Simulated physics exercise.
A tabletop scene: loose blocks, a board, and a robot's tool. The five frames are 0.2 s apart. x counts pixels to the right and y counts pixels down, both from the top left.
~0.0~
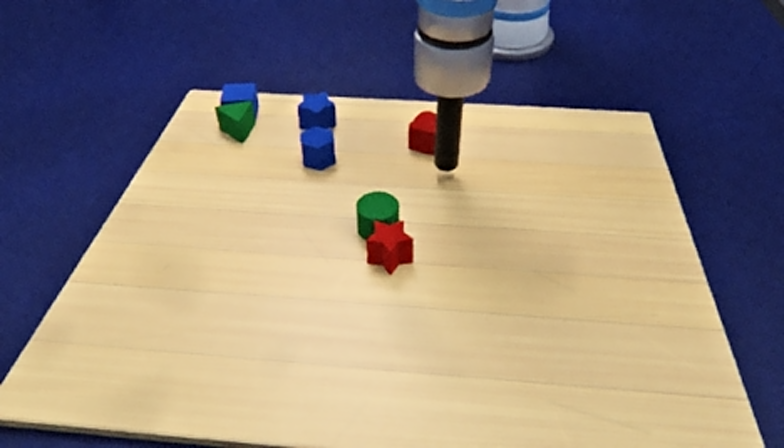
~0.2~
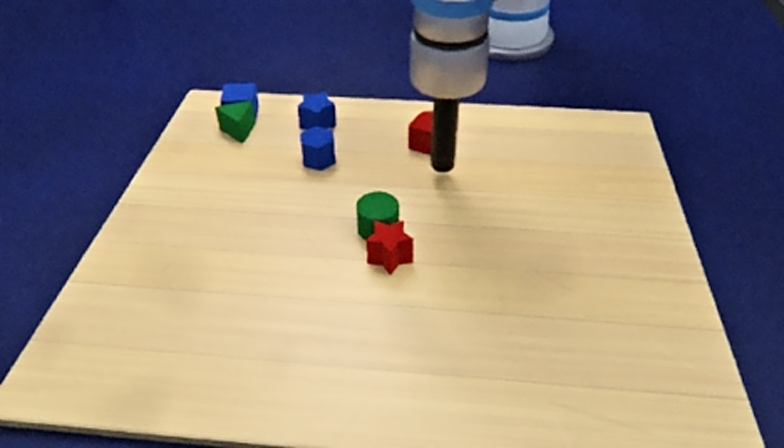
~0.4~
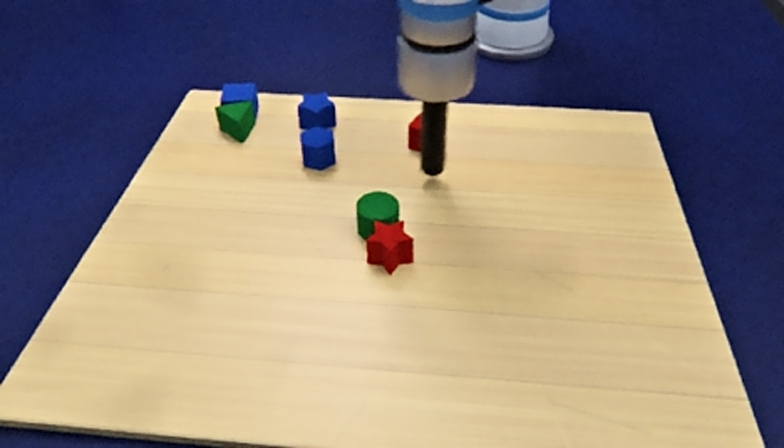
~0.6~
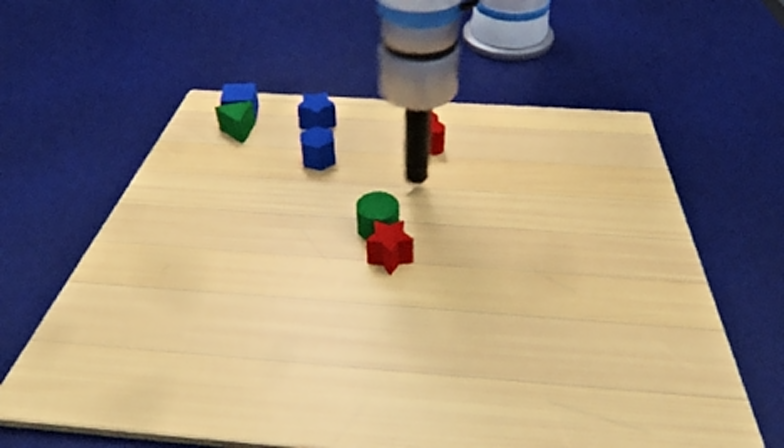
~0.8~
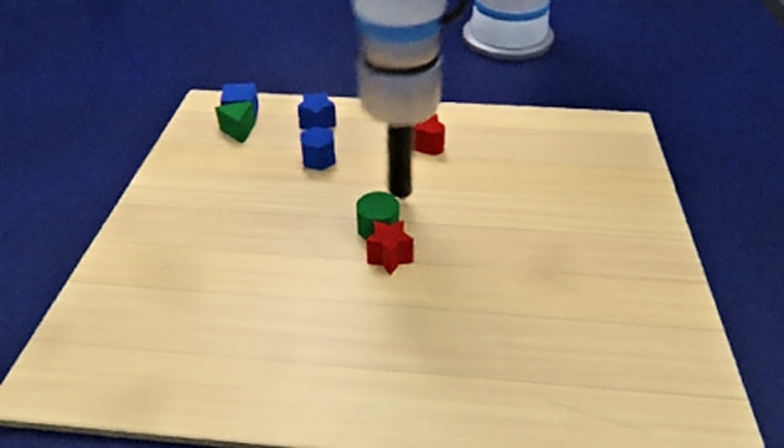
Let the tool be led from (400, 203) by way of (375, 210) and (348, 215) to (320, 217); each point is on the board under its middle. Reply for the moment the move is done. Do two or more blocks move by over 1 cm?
It seems not.
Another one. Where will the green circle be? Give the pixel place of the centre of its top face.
Expect it around (360, 213).
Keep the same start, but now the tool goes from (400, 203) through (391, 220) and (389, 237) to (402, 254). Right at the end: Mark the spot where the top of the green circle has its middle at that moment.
It will likely be found at (356, 226).
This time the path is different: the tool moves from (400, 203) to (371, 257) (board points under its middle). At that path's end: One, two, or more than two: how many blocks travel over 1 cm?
My forecast: 2.
The first path, step by step. Halfway along, tool (359, 202); green circle (361, 213); red star (389, 237), turned 15° anticlockwise.
At the end, tool (319, 206); green circle (360, 213); red star (389, 237), turned 15° anticlockwise.
